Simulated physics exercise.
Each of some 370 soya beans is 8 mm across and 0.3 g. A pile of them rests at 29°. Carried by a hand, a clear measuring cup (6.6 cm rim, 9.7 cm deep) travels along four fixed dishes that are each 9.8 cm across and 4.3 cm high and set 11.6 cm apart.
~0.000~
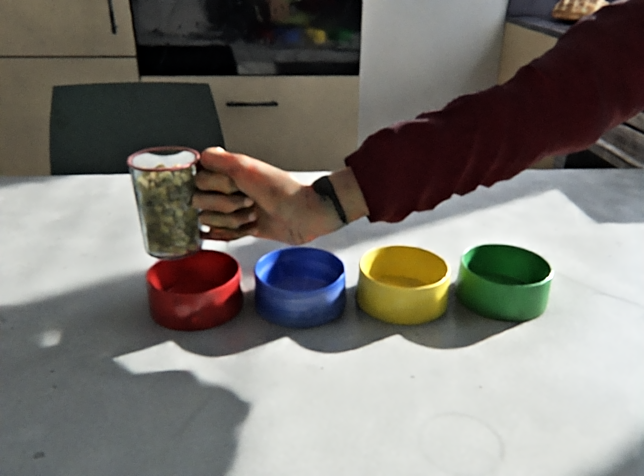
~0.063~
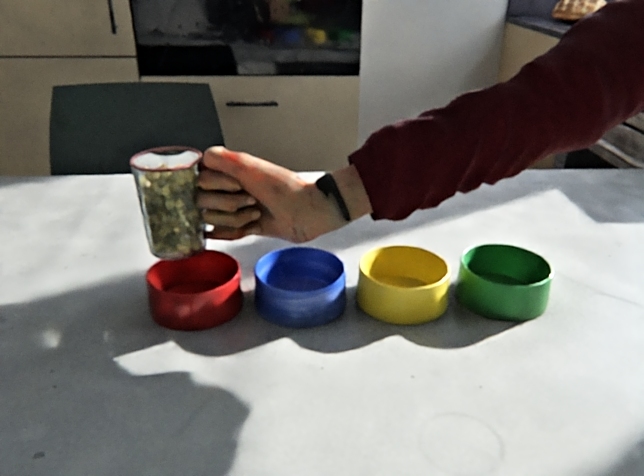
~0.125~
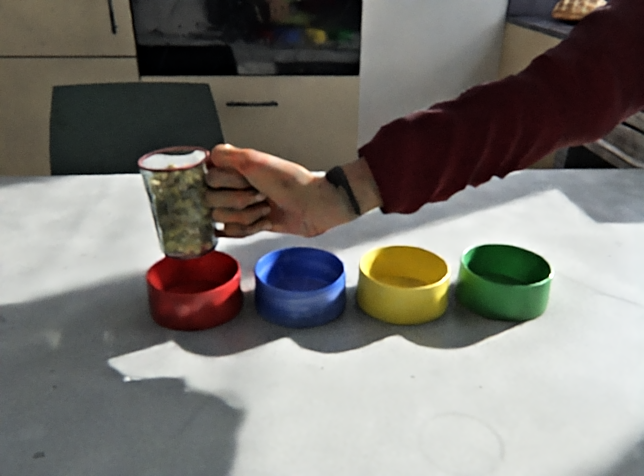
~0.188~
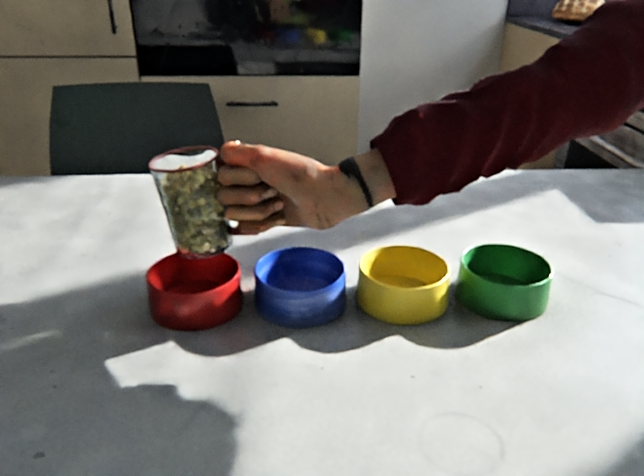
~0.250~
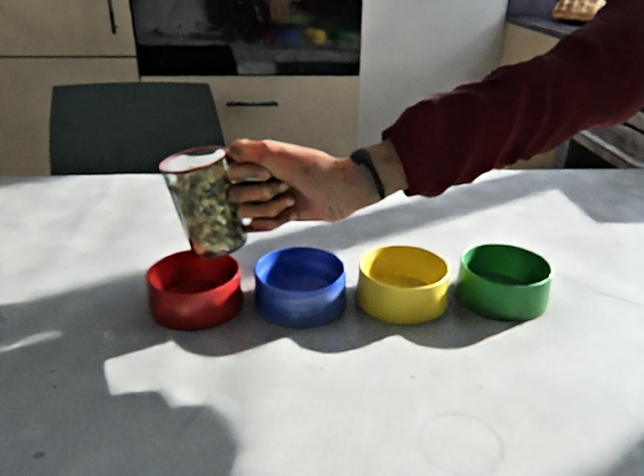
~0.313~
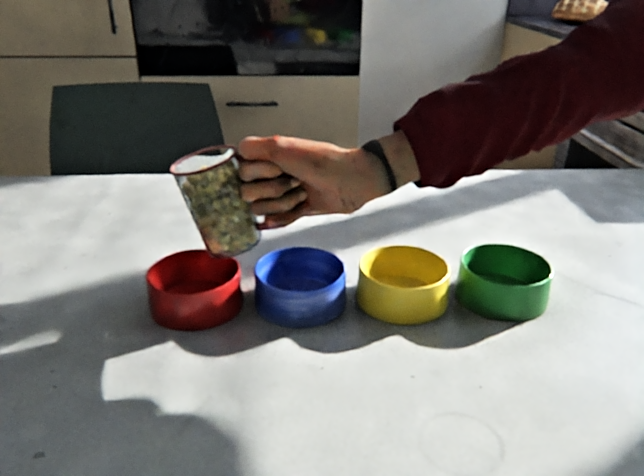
A hand held a clear cup of small pale pieces above a red dish, then moved it slightly right, gradually tilting it leftward, while the red, blue, yellow and green dishes stayed still.
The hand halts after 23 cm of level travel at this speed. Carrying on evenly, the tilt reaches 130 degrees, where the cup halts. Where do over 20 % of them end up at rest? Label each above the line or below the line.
Red: Below the line; blue: Above the line; green: Below the line; yellow: Below the line; counter: Above the line.
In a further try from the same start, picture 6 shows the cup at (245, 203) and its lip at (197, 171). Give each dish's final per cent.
It'd finish with red at 0, blue at 60, green at 0 and yellow at 0.
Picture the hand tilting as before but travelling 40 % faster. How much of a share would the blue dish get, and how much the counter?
Result - blue dish: 70; counter: 30.
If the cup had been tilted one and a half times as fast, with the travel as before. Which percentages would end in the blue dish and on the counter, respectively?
The blue dish 50, the counter 50.
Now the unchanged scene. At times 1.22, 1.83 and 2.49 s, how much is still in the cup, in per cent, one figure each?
In turn: 100 %, 80 %, 0 %.
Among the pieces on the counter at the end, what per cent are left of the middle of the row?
Near 50 percent ends up there.
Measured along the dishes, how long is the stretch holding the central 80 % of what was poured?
Roughly 8 cm of the row.
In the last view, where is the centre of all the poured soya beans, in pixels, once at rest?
(315, 290).
After 1.22 s, tilt 68 degrees; cup holds 100 %.
After 1.83 s, tilt 104 degrees; cup holds 80 %, blue 15 %.
After 2.49 s, tilt 130 degrees; cup holds 0 %, blue 70 %.
In the end, at 3.1 s, red 0 %, blue 70 %, green 0 %, yellow 0 %, counter 30 %.
